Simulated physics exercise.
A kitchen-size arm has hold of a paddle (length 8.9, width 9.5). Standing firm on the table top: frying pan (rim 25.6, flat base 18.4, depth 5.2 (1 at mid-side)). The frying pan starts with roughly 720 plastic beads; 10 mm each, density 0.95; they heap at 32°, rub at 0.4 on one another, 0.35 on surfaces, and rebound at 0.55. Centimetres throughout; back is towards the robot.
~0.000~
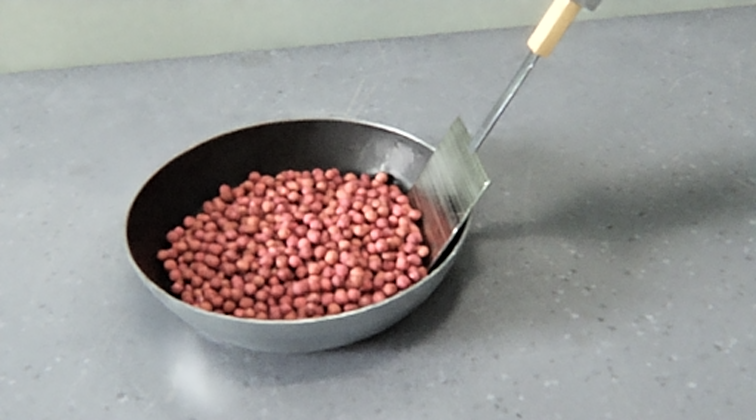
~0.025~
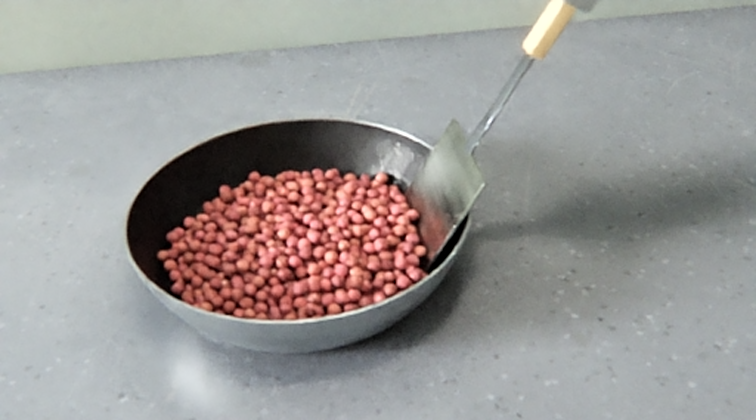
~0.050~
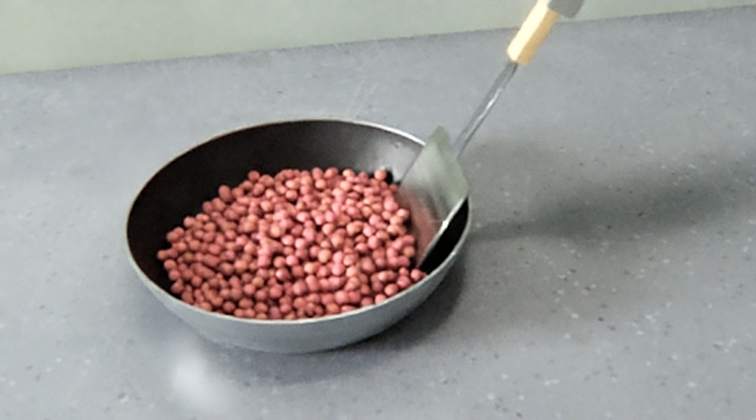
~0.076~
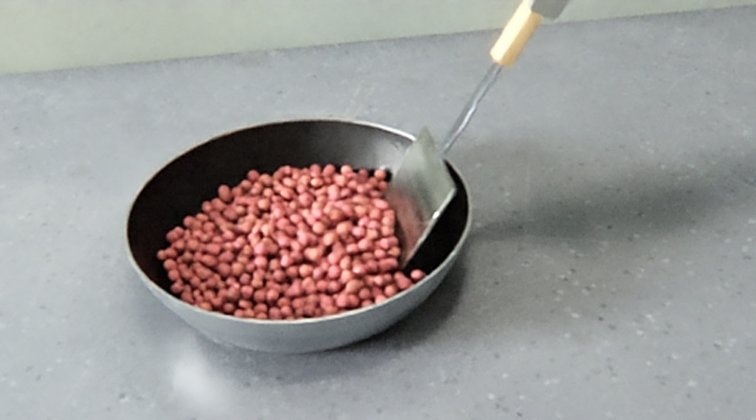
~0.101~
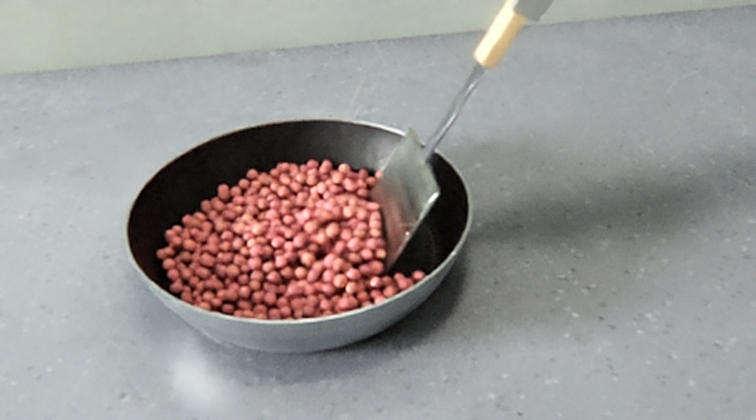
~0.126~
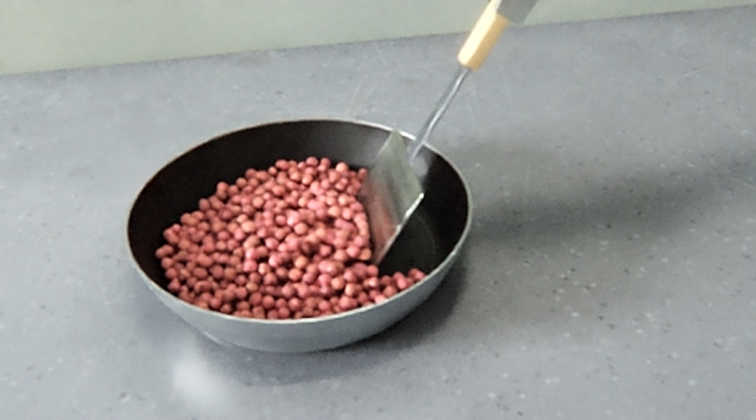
A metal spatula with a wooden-coloured handle moved left through a dark frying pan of small reddish beads on a grey speckled surface, pushing the nearby beads leftward and baring the pan's right side.
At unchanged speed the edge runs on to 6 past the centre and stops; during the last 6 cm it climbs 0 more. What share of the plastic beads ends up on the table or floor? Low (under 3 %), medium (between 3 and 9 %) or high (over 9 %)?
Answer: Low; under 3 % of the plastic beads finish on the table or floor.
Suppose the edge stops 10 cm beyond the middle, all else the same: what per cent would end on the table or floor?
Then about 20 per cent.
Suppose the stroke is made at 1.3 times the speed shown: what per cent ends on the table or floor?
About 0 per cent.
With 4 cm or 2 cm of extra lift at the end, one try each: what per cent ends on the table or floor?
About 0 and 0 per cent.
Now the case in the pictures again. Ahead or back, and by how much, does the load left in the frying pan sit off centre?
Some 5.0 cm ahead.
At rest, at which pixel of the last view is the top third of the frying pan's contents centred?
Around (191, 234).
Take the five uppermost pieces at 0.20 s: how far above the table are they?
Some 4 cm.
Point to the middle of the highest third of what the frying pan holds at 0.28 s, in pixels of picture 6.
Around (224, 237).
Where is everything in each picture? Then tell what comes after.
The first picture shows the paddle top edge at (474, 146), sloping 60°; upper third of the load around (308, 238), from x 165 to 425, top at y 175; 723 in the frying pan.
The second picture shows the paddle top edge at (470, 148), sloping 60°; upper third of the load around (310, 238), from x 165 to 425, top at y 175.
The third picture shows the paddle top edge at (455, 153), sloping 60°; upper third of the load around (313, 232), from x 165 to 425, top at y 175.
The fourth picture shows the paddle top edge at (440, 155), sloping 60°; upper third of the load around (308, 232), from x 160 to 420, top at y 170.
The fifth picture shows the paddle top edge at (425, 157), sloping 60°; upper third of the load around (303, 234), from x 160 to 420, top at y 165.
The sixth picture shows the paddle top edge at (409, 159), sloping 60°; upper third of the load around (296, 235), from x 160 to 420, top at y 165; 723 in the frying pan.
After 0.20 s, sloping 60°, highest piece 4 above the table; 723 in the frying pan.
After 0.28 s, sloping 60°, highest piece 5 above the table; 723 in the frying pan.
After 0.52 s, sloping 60°, highest piece 5 above the table; 723 in the frying pan.
After 1.57 s, sloping 60°, highest piece 5 above the table; 723 in the frying pan.
In the end, 723 in the frying pan. That is 0 % on the table or floor.
